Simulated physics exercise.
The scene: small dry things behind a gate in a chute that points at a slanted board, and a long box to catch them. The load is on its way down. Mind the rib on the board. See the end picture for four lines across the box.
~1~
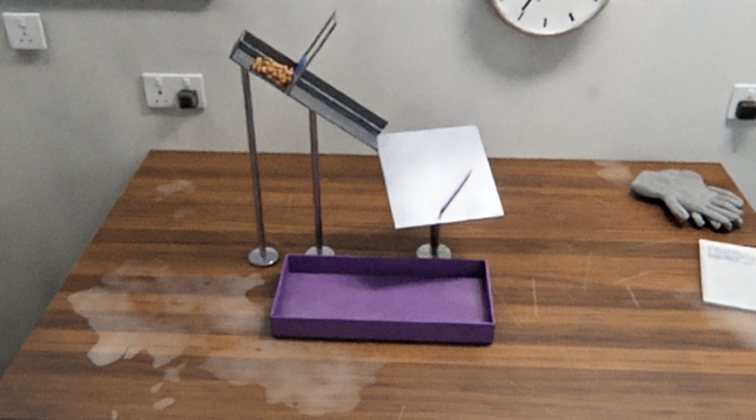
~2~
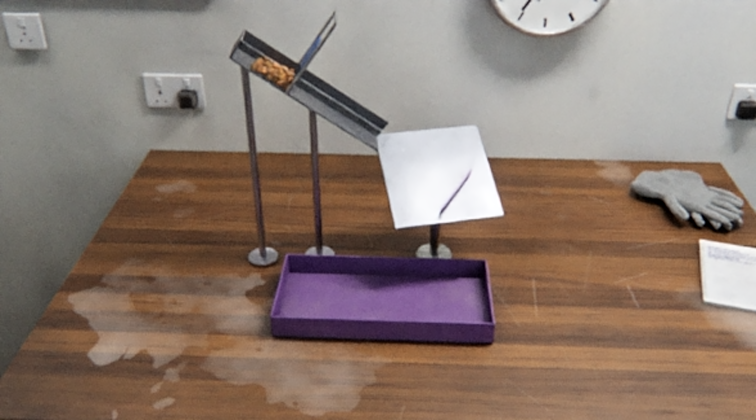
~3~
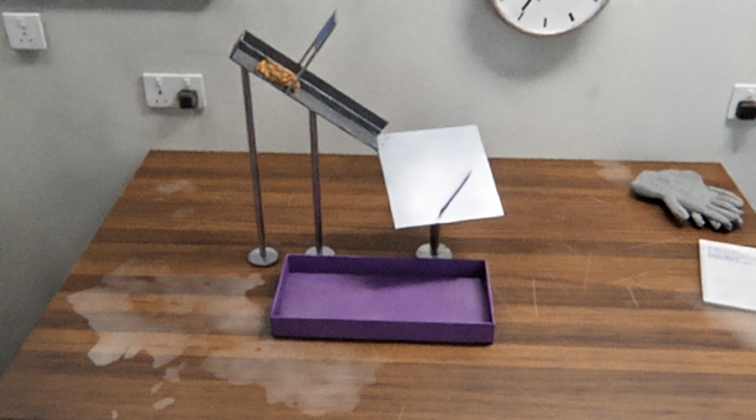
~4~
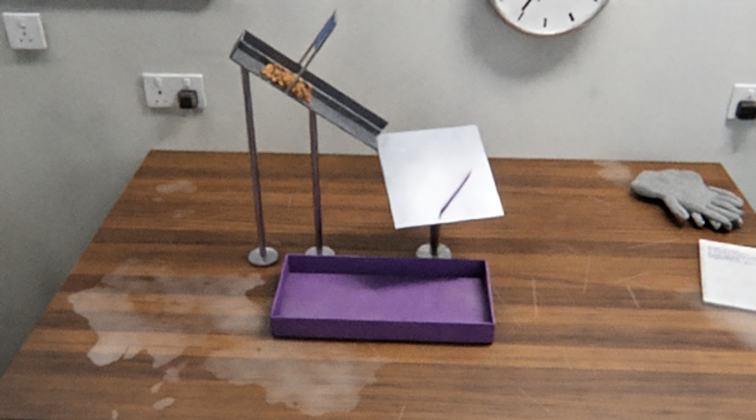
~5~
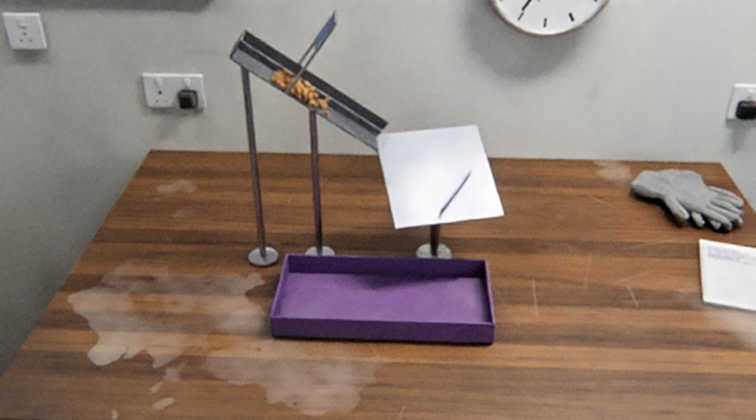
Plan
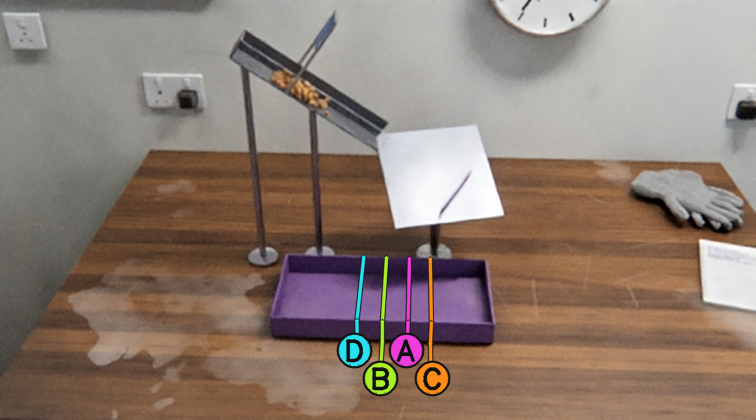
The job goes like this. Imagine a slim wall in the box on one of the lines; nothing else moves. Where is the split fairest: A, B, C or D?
C is best.
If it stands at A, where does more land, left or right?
More lands on the right.
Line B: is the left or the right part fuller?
The right side.
On the marked copy, line A crosses the front rim at (408, 321); line B crosses the front rim at (382, 320); line C crosses the front rim at (431, 322); line D crosses the front rim at (356, 319).
For line A, of what is caught, a stray few on the left of the divider, nearly all on the right.
For line B, of what is caught, none on the left of the divider, all on the right.
For line C, of what is caught, about a quarter on the left of the divider, about two thirds on the right.
For line D, of what is caught, none on the left of the divider, all on the right.
